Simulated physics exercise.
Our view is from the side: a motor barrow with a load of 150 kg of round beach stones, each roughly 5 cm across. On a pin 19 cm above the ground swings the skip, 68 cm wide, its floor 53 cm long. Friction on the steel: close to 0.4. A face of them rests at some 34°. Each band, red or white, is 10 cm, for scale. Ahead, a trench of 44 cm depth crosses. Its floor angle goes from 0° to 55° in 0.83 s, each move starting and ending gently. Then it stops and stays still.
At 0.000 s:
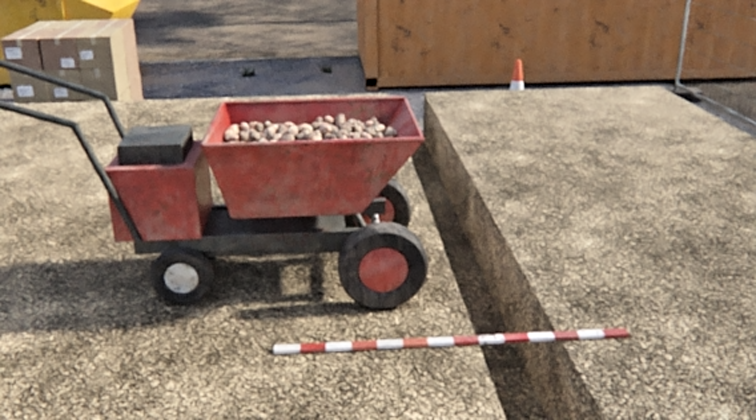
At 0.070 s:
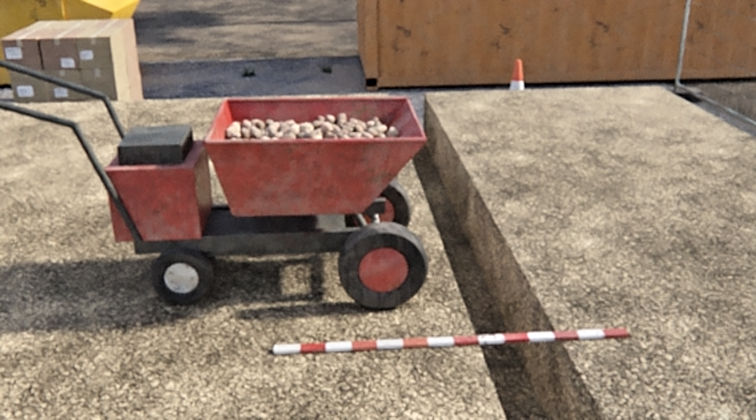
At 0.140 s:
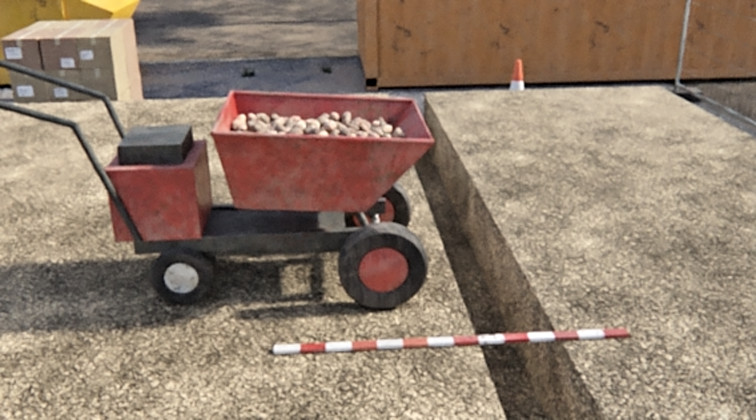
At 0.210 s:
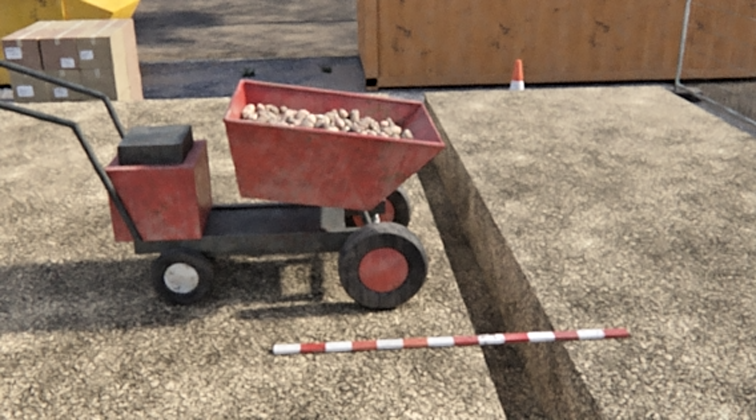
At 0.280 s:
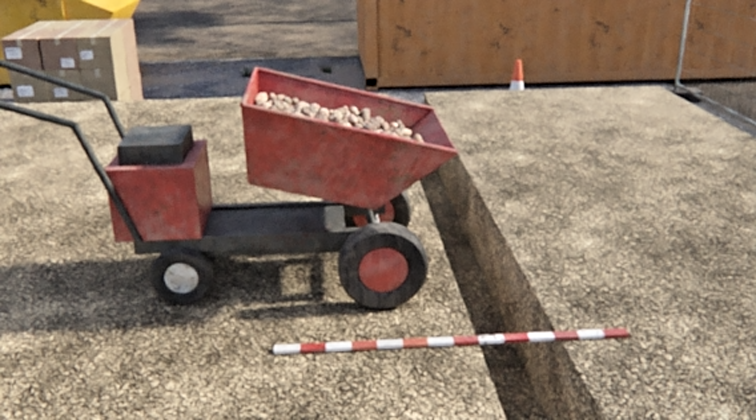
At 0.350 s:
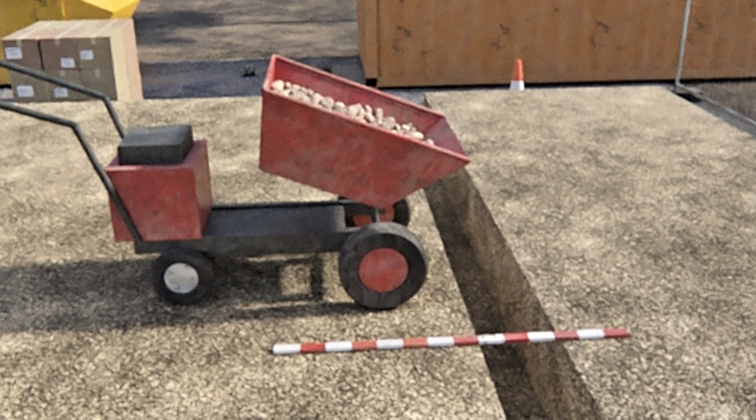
A red skip full of round stones on a small motor barrow tilted steadily toward the right, its back end rising, beside a narrow trench with a red and white striped pole lying across it.
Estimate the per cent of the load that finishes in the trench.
Roughly 22 percent.
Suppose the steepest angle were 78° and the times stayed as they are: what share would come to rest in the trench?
The trench would hold about 20% of it.
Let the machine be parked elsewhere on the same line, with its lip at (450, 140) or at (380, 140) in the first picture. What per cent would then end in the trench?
About 10 per cent first, then about 45 per cent.
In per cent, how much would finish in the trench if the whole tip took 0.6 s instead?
15 per cent.
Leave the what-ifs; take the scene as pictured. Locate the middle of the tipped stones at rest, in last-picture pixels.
The tipped stones centre close to (553, 262).
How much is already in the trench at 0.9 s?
About 5 per cent by then.
After 0.6 s the floor is at 46°; 100 % in the skip; the foremost stones are at (472, 181).
After 0.9 s the floor is at 55°; 91 % in the skip, 4 % in the trench, 4 % past the trench; the foremost stones are at (552, 226).
After 1.3 s the floor is at 55°; 59 % in the skip, 4 % in the trench, 37 % past the trench; the foremost stones are at (664, 274).
After 3.2 s the floor is at 55°; 34 % in the skip, 22 % in the trench, 44 % past the trench; the foremost stones are past the picture's edge.
